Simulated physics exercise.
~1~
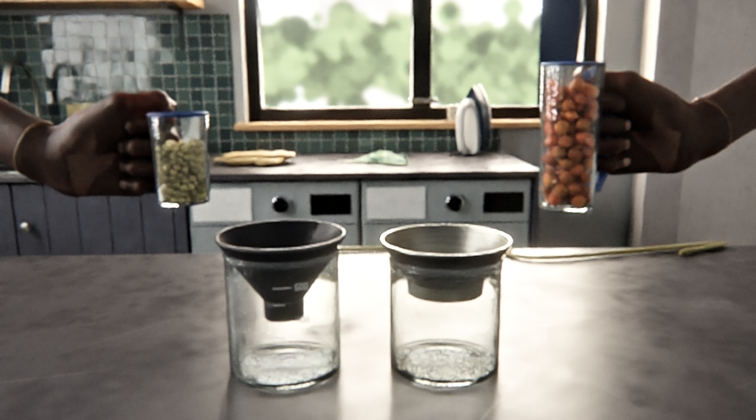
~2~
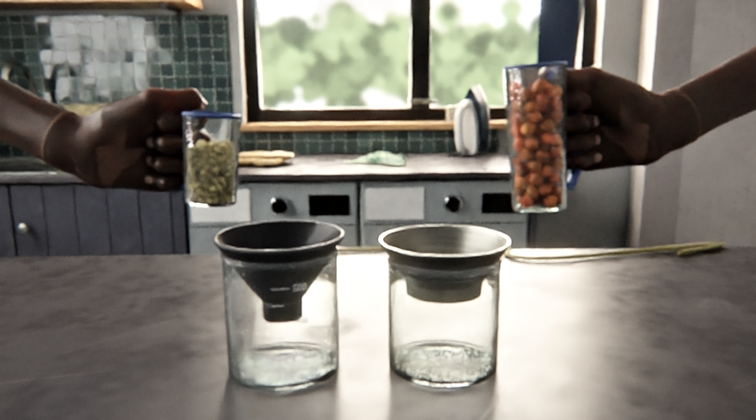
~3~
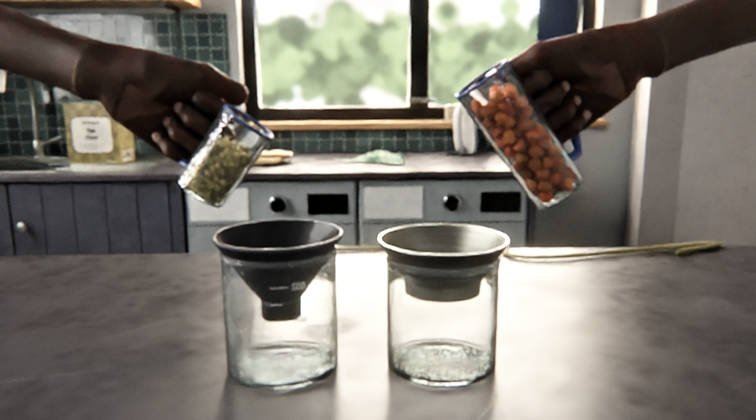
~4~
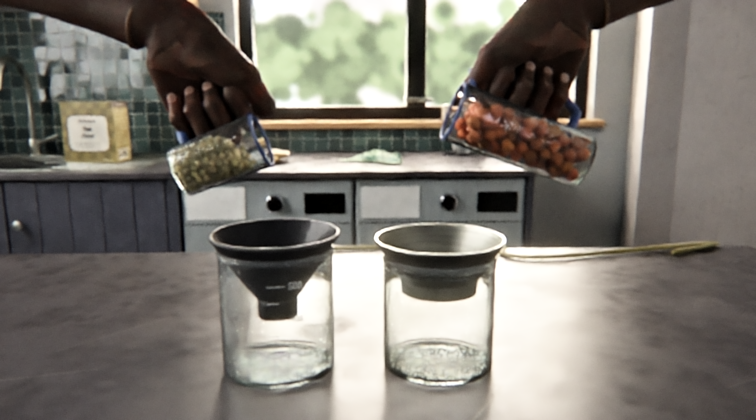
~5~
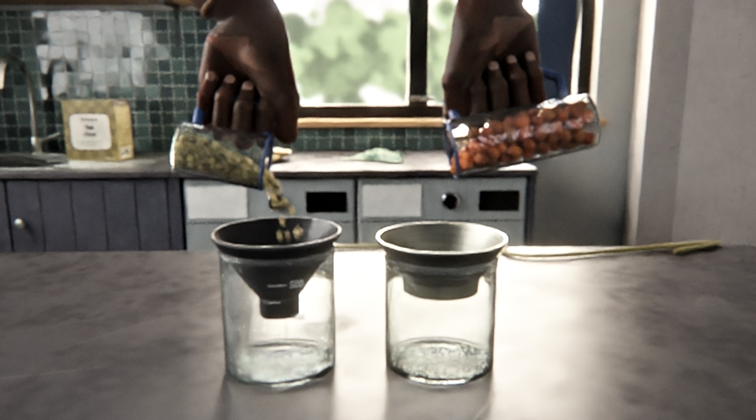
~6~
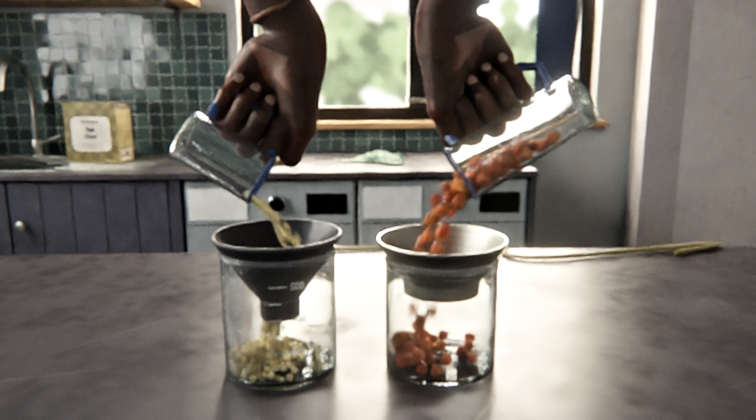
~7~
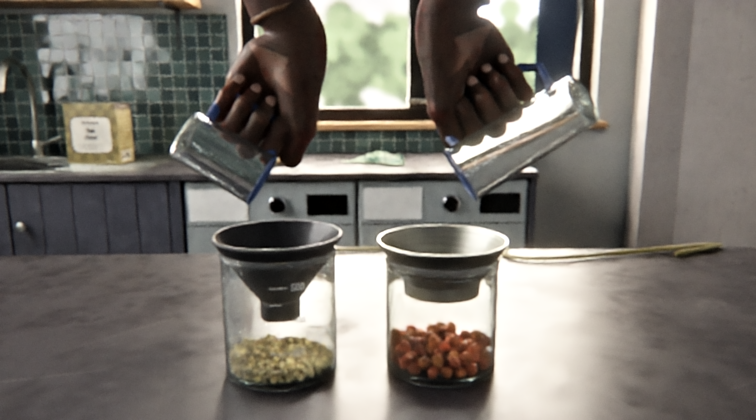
Two dark-skinned hands hold clear, blue-rimmed cups above a pair of glass jars on a grey counter, seen from the front in a slightly swaying view of a kitchen with green tiles and a bright window. The left cup holds small pale green pieces and the right one larger orange-red pieces, and each jar has a grey funnel in its mouth. The hands move inward and tip the cups. The green pieces begin spilling first, then the orange ones tumble down too. Both funnels run clear, leaving the cups empty and a low heap in each jar.
